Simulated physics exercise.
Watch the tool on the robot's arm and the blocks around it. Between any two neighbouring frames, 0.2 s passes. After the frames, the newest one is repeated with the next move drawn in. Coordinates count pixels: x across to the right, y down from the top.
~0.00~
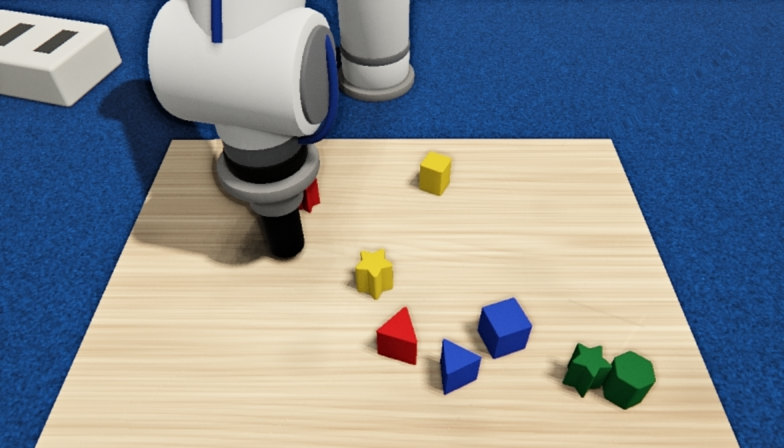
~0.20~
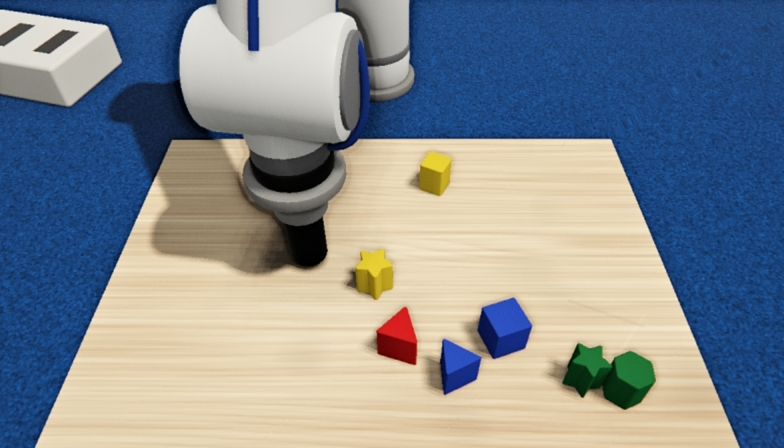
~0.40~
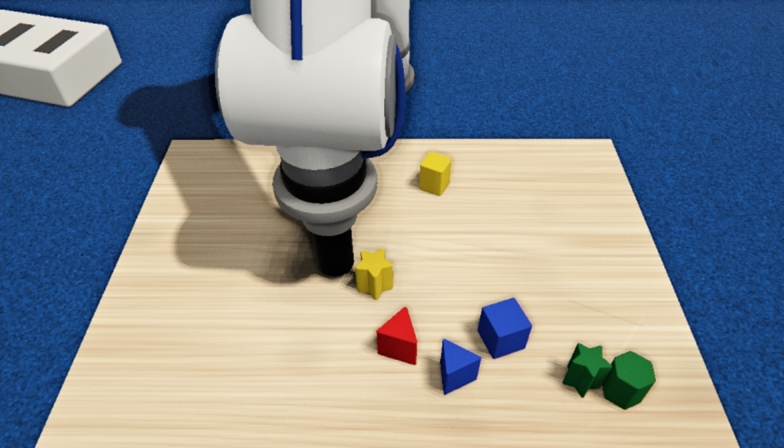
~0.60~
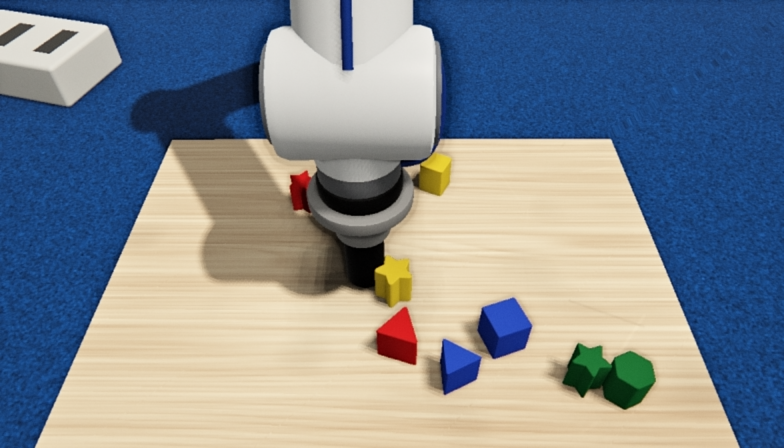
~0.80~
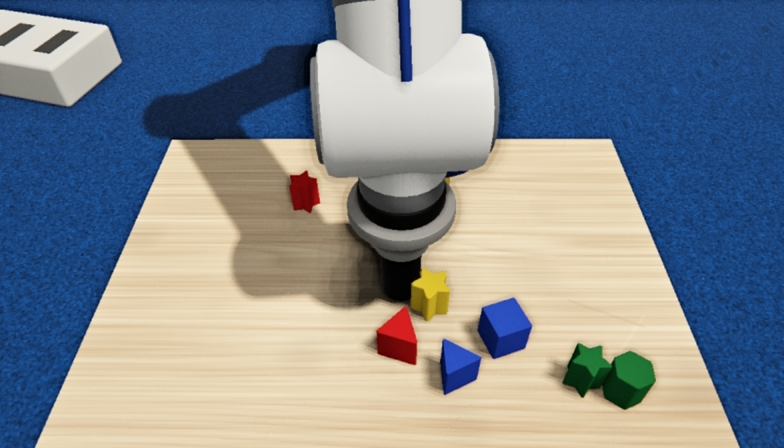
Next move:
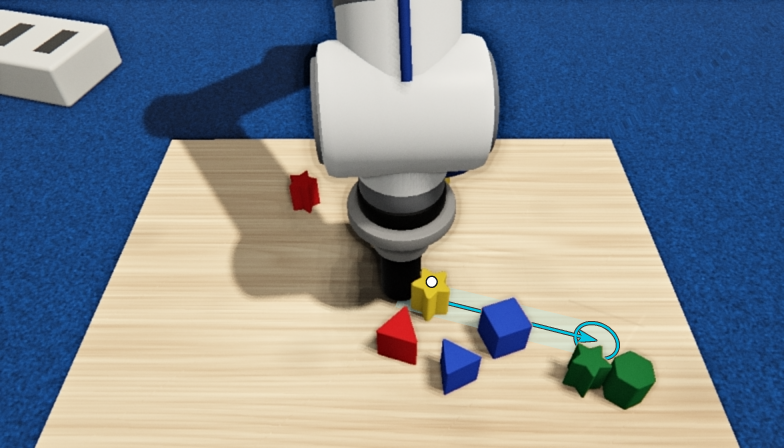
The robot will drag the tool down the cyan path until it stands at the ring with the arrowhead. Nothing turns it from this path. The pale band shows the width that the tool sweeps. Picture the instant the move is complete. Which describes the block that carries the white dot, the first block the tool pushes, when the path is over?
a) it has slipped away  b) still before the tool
I'll go with b - still before the tool.
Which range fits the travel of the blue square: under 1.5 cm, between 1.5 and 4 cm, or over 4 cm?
Verdict: More than 4 cm.
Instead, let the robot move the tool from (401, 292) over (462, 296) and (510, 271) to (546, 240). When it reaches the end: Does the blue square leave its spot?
Going by the path, yes.
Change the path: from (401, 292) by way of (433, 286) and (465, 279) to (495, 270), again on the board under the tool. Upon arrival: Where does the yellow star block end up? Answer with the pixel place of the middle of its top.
My best guess is (455, 287).
Path on the board, from (401, 292) directly to (597, 341); the dot is on the yellow star block.
What follows on the original path. One third of the way, tool at (465, 301); yellow star block at (499, 301); blue square at (527, 328), turned 20° clockwise.
Two thirds of the way, tool at (530, 317); yellow star block at (569, 318); blue square at (566, 355), turned 100° clockwise; green star block at (606, 375); green hexagon at (641, 373), turned 20° anticlockwise.
At the end, tool at (599, 335); yellow star block at (640, 344), turned 20° clockwise; blue triangular block in place; blue square at (570, 357), turned 120° clockwise; green star block at (607, 380); green hexagon at (647, 379), turned 10° anticlockwise.
